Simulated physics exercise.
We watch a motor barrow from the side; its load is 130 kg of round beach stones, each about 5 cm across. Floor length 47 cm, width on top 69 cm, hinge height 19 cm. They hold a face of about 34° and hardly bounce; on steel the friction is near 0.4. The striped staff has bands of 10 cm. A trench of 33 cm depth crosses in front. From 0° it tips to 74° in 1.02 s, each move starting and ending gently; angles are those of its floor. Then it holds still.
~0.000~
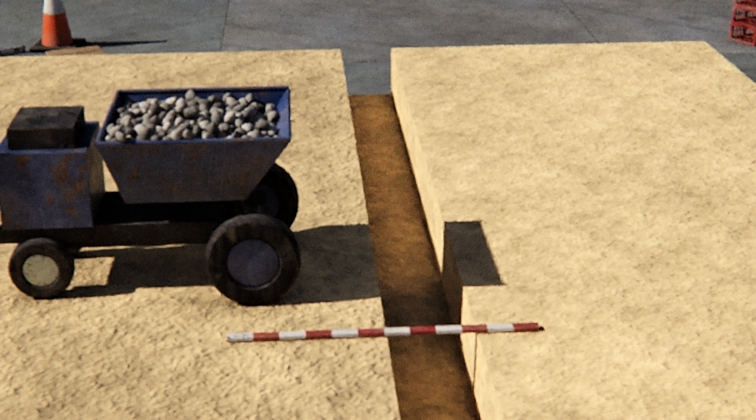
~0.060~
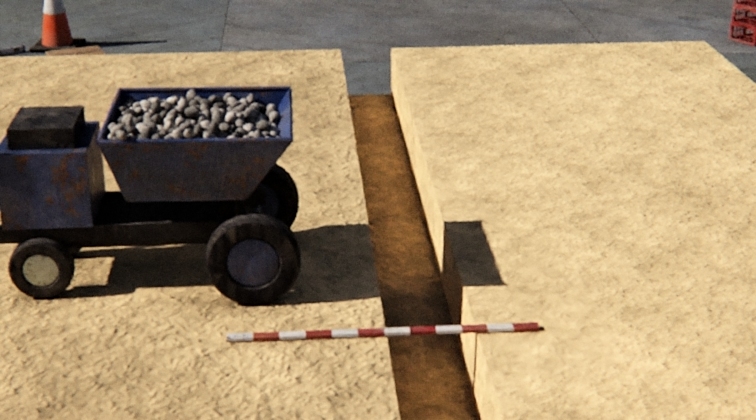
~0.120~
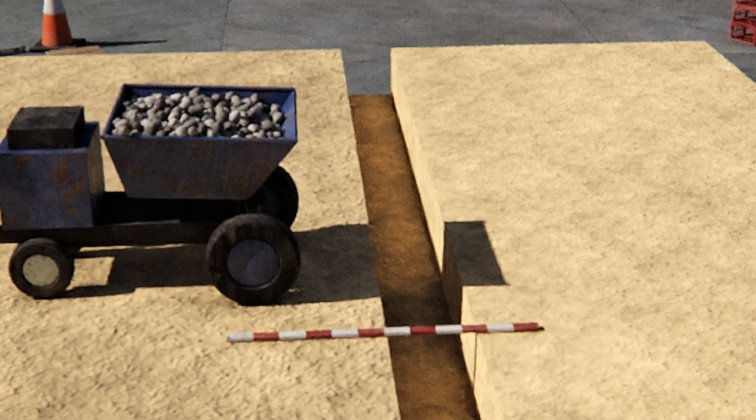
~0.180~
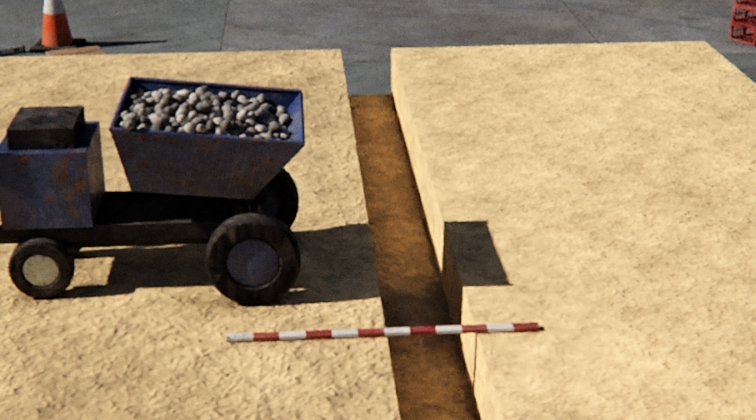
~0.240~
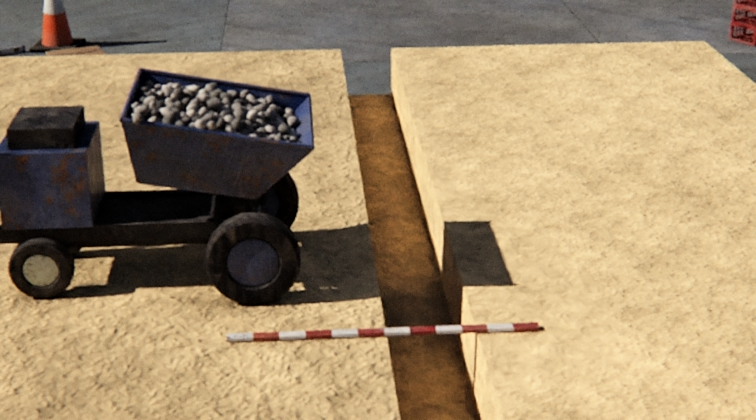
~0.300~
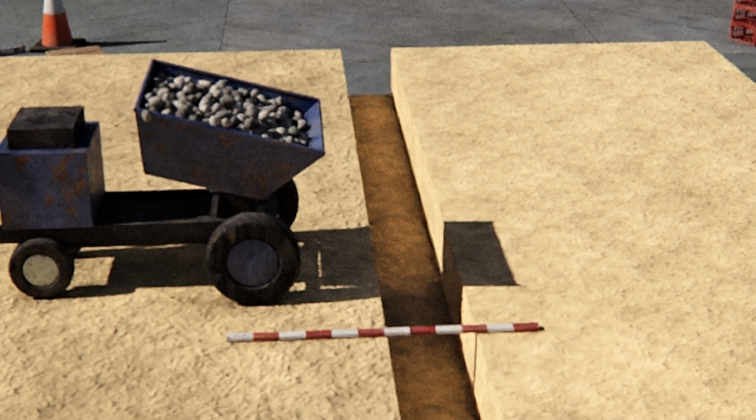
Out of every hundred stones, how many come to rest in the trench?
Some 85 per cent of it.
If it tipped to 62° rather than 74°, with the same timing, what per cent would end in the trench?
It would be near 75 per cent.
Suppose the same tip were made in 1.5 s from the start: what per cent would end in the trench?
Then about 95 per cent.
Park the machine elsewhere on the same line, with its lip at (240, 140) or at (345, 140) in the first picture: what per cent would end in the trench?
About 90 and 35 per cent.
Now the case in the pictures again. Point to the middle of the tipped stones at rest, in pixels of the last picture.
Near (427, 311).
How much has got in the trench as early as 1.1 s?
About 45 per cent by then.
After 0.8 s the floor is at 62°; 100 % in the skip; the foremost stones are at (391, 200).
After 1.1 s the floor is at 74°; 44 % in the skip, 47 % in the trench, 8 % past the trench; the foremost stones are at (508, 248).
After 1.5 s the floor is at 74°; 14 % in the skip, 72 % in the trench, 15 % past the trench; the foremost stones are at (630, 254).
After 3.4 s the floor is at 74°; 0 % in the skip, 85 % in the trench, 15 % past the trench; the foremost stones are at (715, 242).
